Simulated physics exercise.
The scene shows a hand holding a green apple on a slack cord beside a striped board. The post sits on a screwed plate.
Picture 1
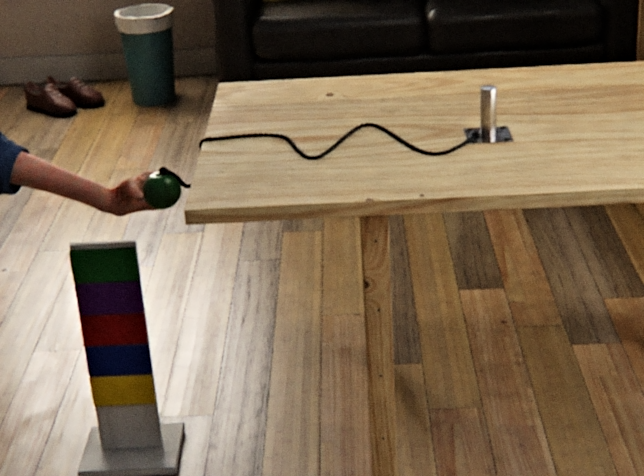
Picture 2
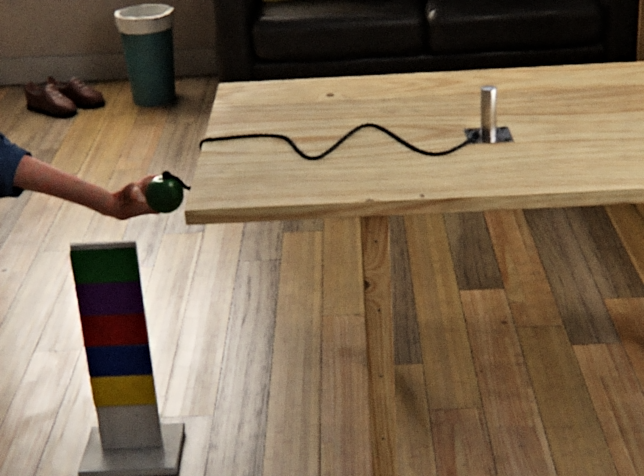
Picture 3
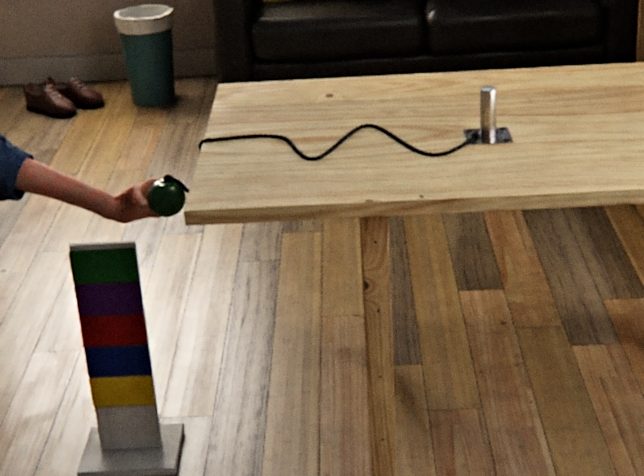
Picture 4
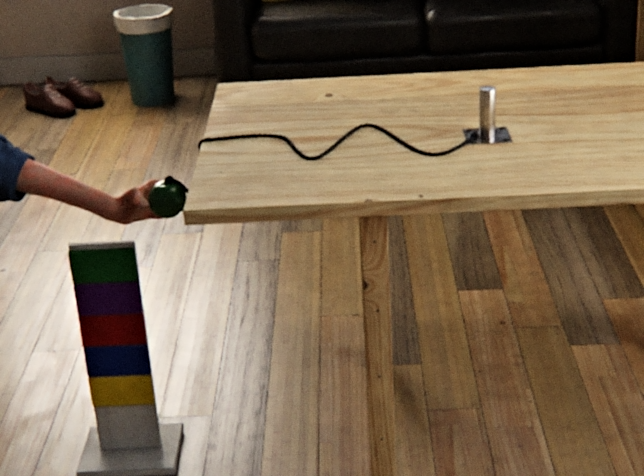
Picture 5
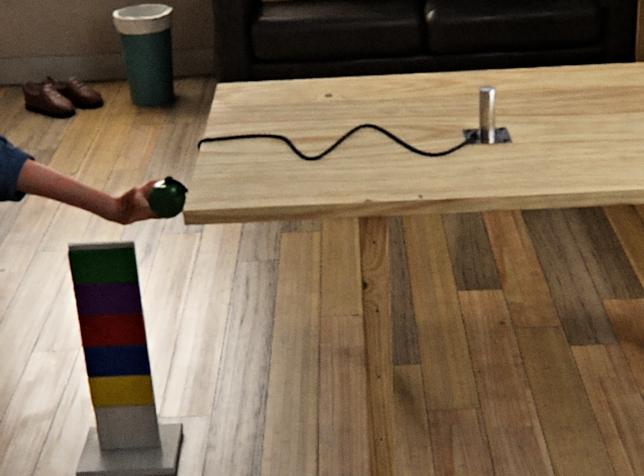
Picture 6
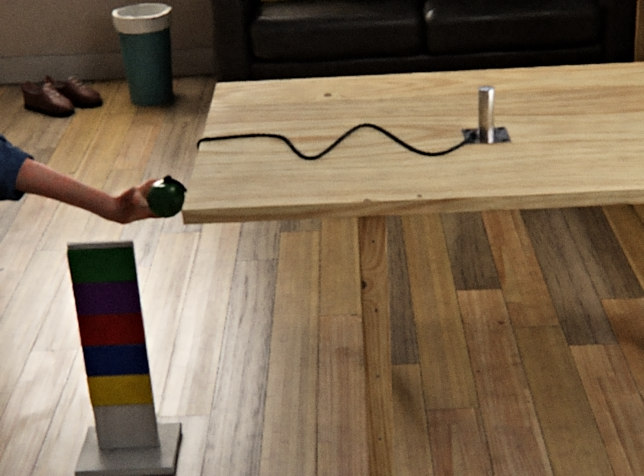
In the video, a hand at the left holds a green apple just off the end of a wooden table, shifting it slightly right before keeping it nearly still, while a dark cord lies in curves near a metal post.
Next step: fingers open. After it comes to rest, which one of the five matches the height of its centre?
The one that matches is yellow.
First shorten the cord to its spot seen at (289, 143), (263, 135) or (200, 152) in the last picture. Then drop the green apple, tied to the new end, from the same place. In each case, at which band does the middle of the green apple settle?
First try: None, it hangs higher; second try: Green; third try: Red.
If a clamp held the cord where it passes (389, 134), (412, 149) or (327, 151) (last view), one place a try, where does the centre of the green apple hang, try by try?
First try near (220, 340), second near (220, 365), third near (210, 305).
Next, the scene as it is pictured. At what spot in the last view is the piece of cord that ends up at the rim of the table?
That would be the bit at (318, 157).
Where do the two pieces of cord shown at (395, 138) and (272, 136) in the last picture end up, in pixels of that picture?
The first settles around (344, 141), the second around (210, 237).
Early on, apple near (188, 351); level with blue.
Midway, apple near (239, 379); level with yellow.
Near the end, apple near (216, 387); level with yellow.
Finally, apple near (225, 388); level with yellow. The yellow one.
